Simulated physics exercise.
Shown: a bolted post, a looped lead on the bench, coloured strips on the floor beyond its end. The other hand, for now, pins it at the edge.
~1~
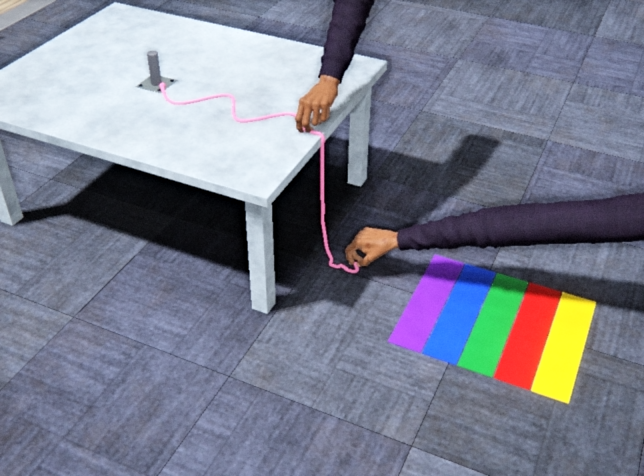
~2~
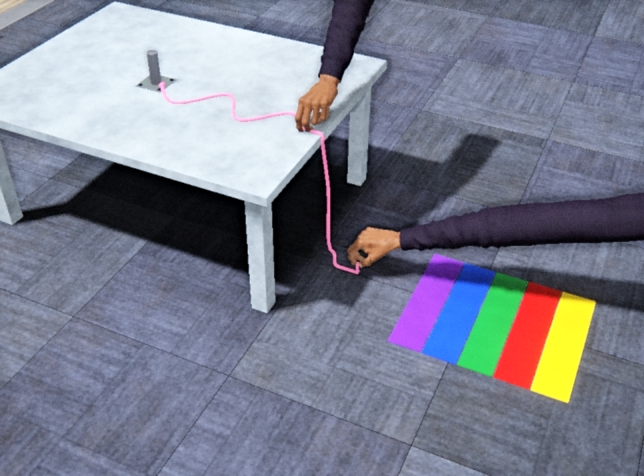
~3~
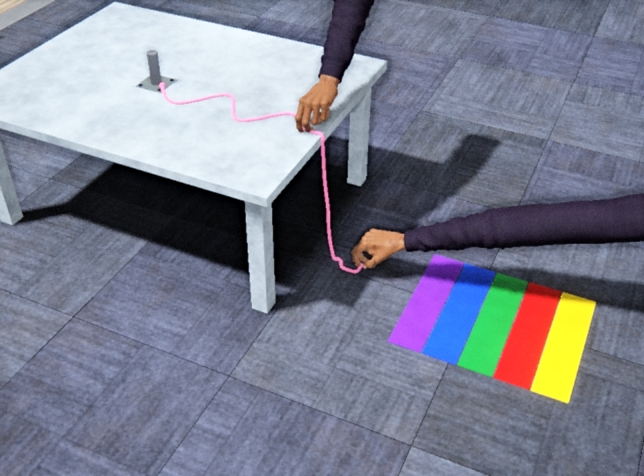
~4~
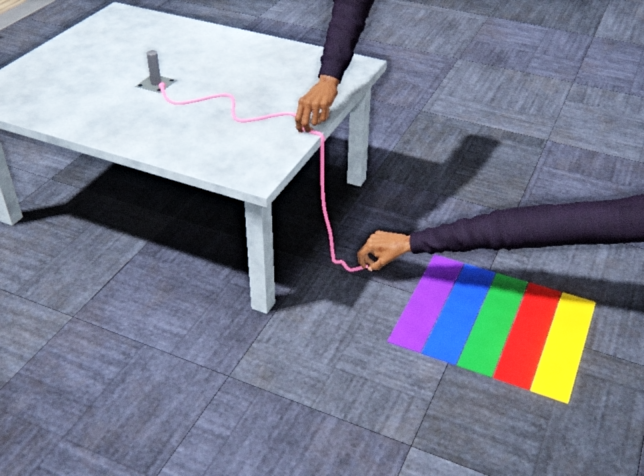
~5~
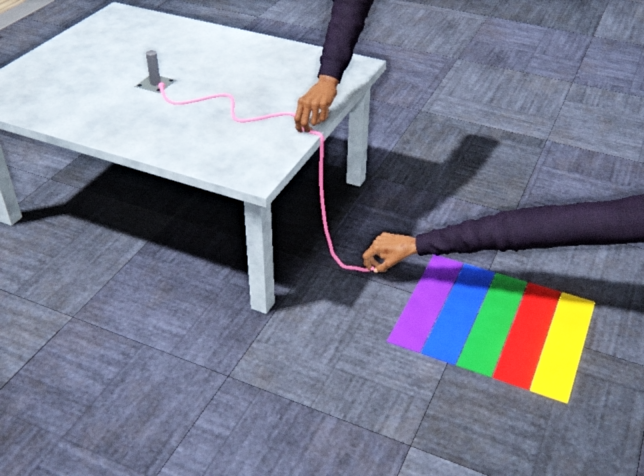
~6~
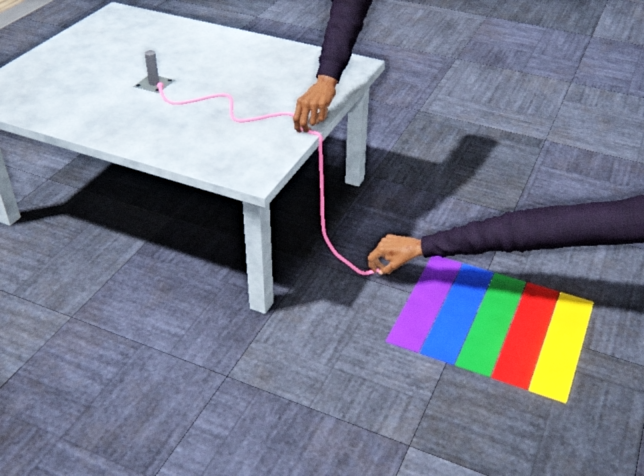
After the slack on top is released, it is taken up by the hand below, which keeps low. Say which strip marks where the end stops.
The red strip marks it.
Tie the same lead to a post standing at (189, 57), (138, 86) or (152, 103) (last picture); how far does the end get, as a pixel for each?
Respectively (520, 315), (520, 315) and (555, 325).
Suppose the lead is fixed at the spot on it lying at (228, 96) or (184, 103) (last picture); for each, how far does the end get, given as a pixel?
(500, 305) and (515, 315).
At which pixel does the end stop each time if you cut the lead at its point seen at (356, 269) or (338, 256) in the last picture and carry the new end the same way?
About (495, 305), then (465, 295).
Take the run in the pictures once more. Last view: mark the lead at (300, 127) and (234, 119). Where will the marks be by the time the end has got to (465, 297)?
Point one: (336, 171); point two: (288, 119).
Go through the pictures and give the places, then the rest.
In the first frame, end (355, 263); purple (413, 330); blue (447, 341); green (482, 353); red (518, 365); yellow (556, 377).
In the second frame, end (358, 263); lead through (168, 100) (232, 97) (262, 118) (311, 131) (329, 192) (329, 246).
In the third frame, end (362, 265).
In the fourth frame, end (367, 266); lead through (168, 101) (232, 97) (262, 118) (310, 132) (323, 191) (332, 247).
In the fifth frame, end (373, 268).
In the sixth frame, end (378, 270); lead through (166, 101) (230, 97) (260, 118) (309, 132) (322, 191) (331, 247).
A little later, end near (465, 297); over blue.
Next, end near (506, 310); over green.
When it is tight, end near (532, 318); over red. The end stops over the red strip.
